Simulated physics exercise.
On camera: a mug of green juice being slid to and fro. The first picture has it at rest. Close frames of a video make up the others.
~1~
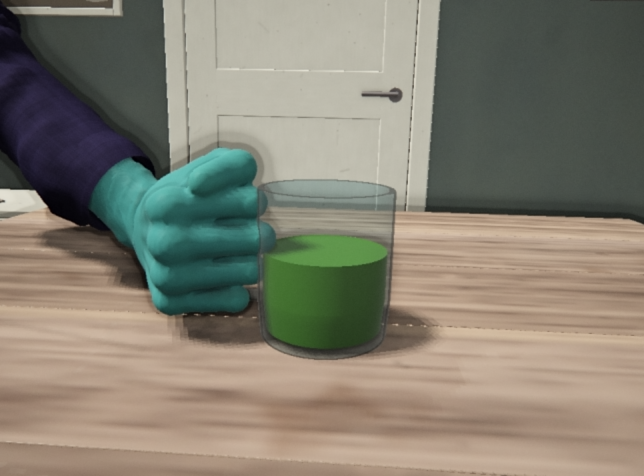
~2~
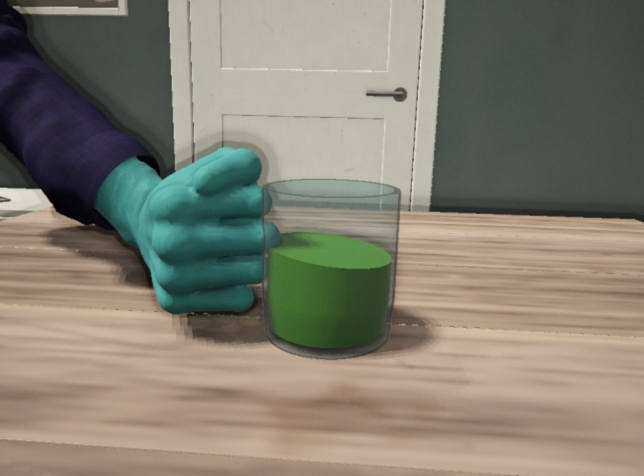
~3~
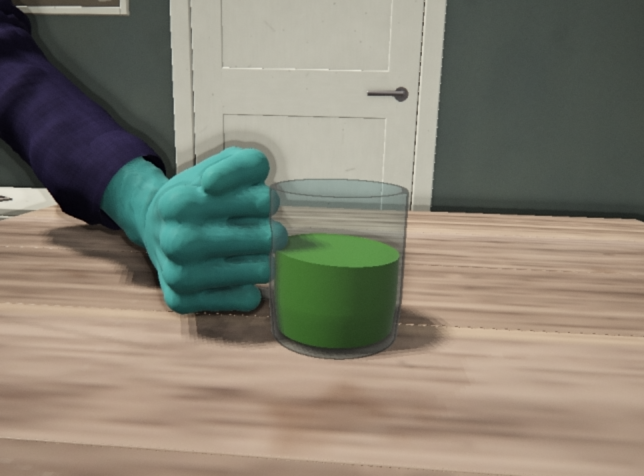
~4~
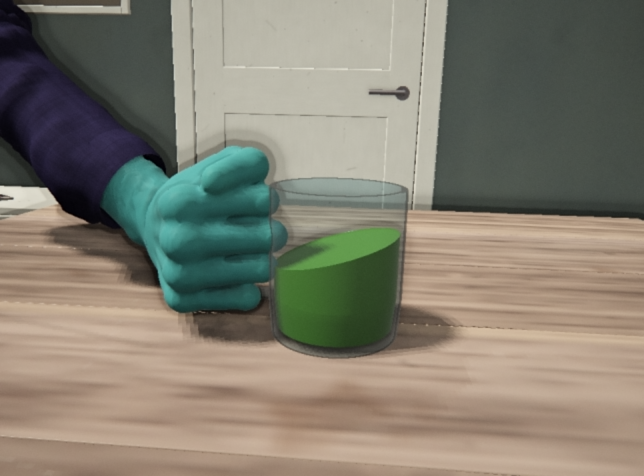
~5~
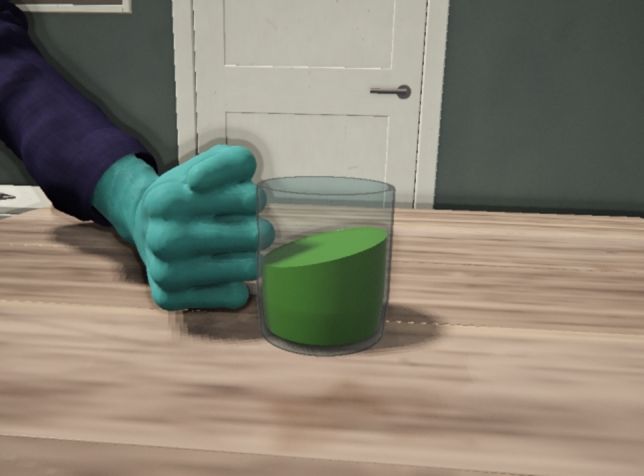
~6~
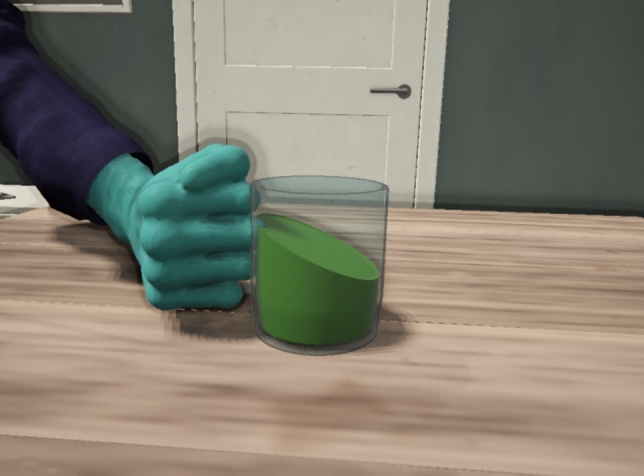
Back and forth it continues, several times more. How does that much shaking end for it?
My guess is the liquid is going to run over the sides.
Soon after, the highest wave so far goes over the rim.
In the end, the highest wave so far goes over the rim; some is on the top.
